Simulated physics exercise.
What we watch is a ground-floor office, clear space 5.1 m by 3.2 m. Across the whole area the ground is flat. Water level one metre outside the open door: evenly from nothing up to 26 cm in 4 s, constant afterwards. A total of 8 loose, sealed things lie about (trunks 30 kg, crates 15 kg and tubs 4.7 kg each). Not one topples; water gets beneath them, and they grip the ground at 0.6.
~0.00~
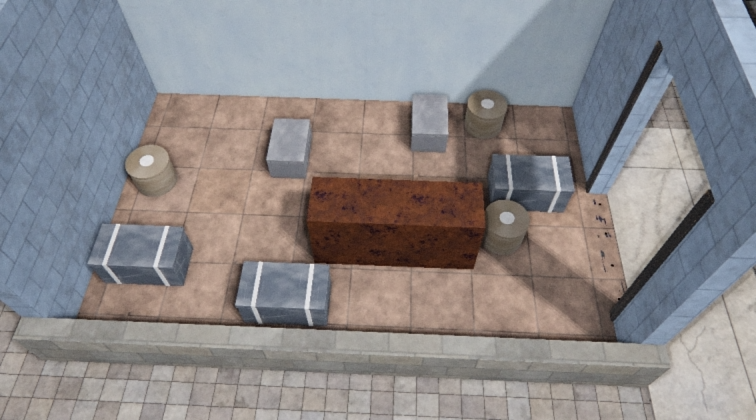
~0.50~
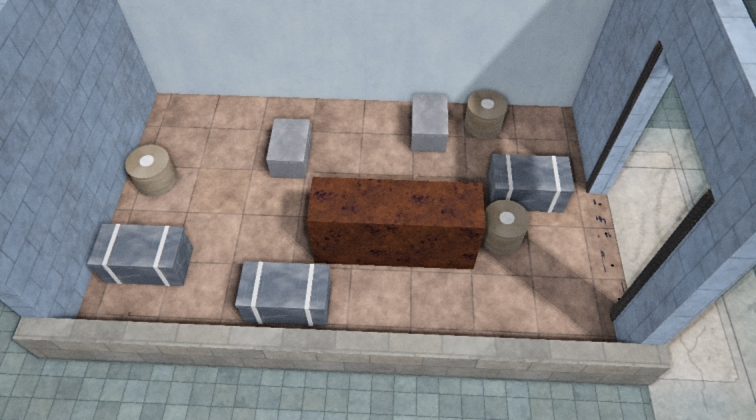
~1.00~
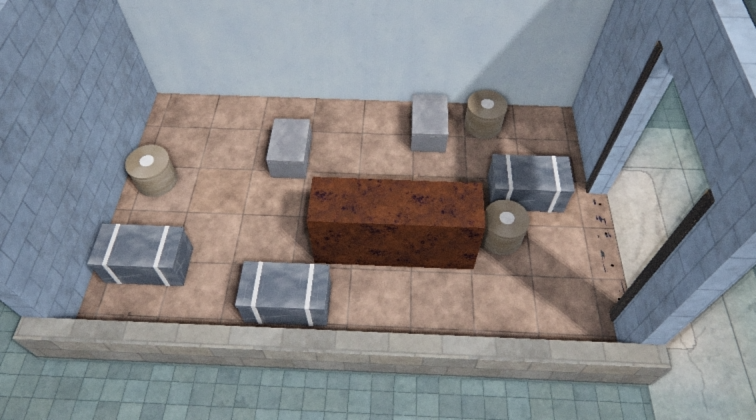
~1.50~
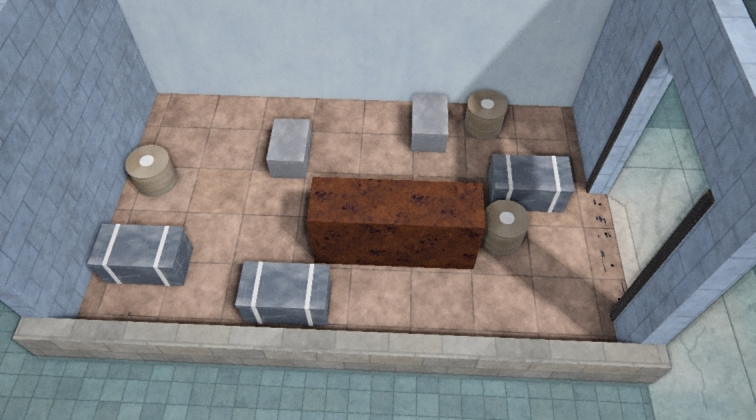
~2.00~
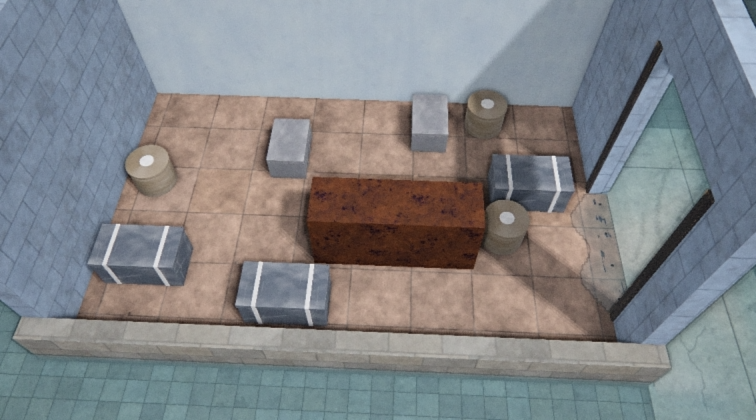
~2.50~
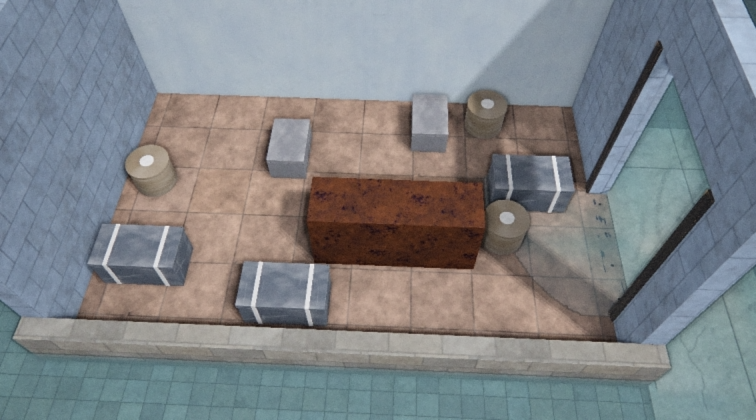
The video shows a tiled room holding a reddish-brown block, strapped grey crates, plain grey boxes and round tubs, all motionless, as shallow water covers the paving outside, then enters through the right-hand doorway and spreads slightly across the floor.
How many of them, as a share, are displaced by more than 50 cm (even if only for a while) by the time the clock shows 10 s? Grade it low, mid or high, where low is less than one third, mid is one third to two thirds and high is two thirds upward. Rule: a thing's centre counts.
Grade: High.
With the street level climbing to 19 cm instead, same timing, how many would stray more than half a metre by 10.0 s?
Under that setup the answer is 4.
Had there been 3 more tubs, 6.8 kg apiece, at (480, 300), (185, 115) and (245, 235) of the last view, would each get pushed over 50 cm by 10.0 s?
First exceeds it, second stays within it, third exceeds it.
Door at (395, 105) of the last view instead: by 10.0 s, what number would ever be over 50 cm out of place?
In that case the number is 6.
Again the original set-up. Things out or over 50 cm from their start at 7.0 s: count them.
Answer: 4.
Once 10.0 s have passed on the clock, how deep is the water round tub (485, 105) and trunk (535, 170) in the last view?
Close to 9 and 9 centimetres.
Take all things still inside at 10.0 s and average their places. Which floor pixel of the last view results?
They're centred close to (287, 176).
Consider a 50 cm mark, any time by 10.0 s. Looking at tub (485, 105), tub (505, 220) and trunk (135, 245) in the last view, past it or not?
Taking them in turn, the first is within the limit, the second beyond the limit and the third beyond the limit.
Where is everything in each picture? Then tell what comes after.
In the first picture, a trunk at (136, 245) rests on the ground; a crate at (430, 114), on the bottom; water covers 0.0 m2; 0 of 8 have shifted.
In the second picture, a trunk at (136, 245), on the bottom; a crate at (430, 114) rests on the ground; water covers 0.0 m2; 0 of 8 have shifted.
In the third picture, a trunk at (136, 245), on the bottom; a crate at (430, 114), on the bottom; 0.0 m2 under water; 0 of 8 have shifted.
In the fourth picture, a trunk at (136, 245), on the bottom; a crate at (430, 114), on the bottom; water covers 0.0 m2; 0 of 8 have shifted.
In the fifth picture, a trunk at (136, 245), on the bottom; a crate at (430, 114), on the bottom; 0.2 m2 under water; 0 of 8 have shifted.
In the sixth picture, a trunk at (136, 245), on the bottom; a crate at (430, 114) rests on the ground; water covers 0.9 m2; 0 of 8 have shifted.
After 3.5 s 0 of 8 are over 50 cm from their spots; 1 afloat.
After 4.5 s 0 of 8 are over 50 cm from their spots; 1 afloat.
After 7.0 s 4 of 8 are over 50 cm from their spots; 3 afloat.
After 10.0 s 6 of 8 are over 50 cm from their spots, and 7 have been at some point; 8 afloat.
